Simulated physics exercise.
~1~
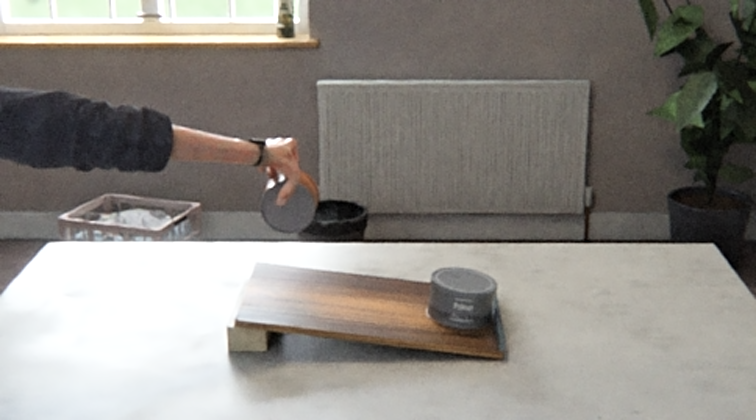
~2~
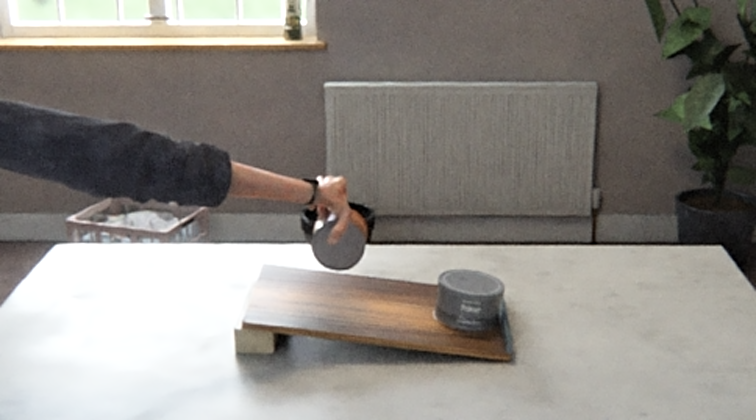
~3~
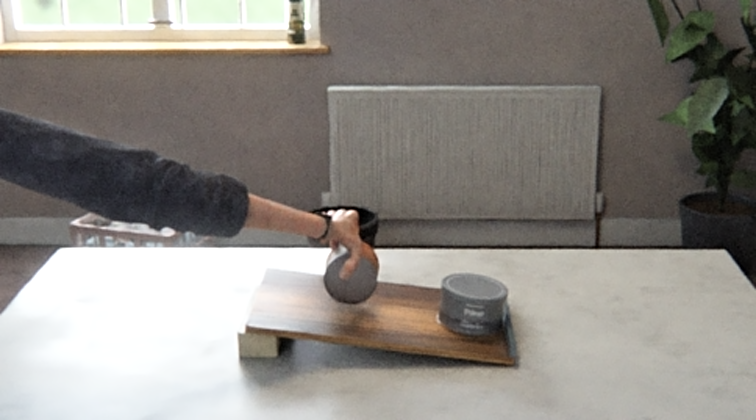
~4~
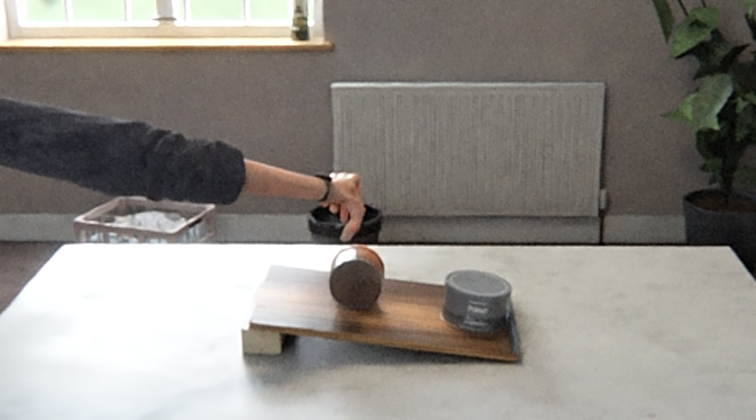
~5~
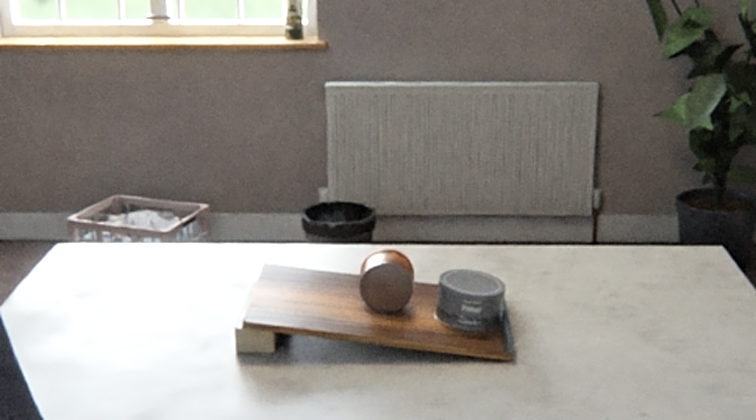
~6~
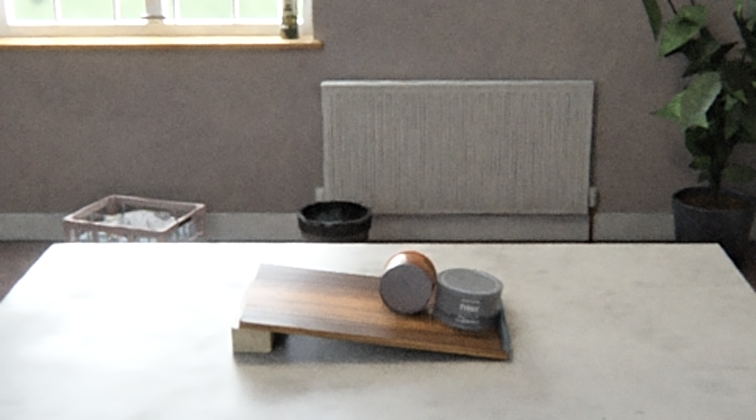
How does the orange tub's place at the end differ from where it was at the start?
At the start the orange tub is held in a hand above and beyond the raised left end of the board. At the end it lies on its side further right and lower down, on the board beside the grey tub.
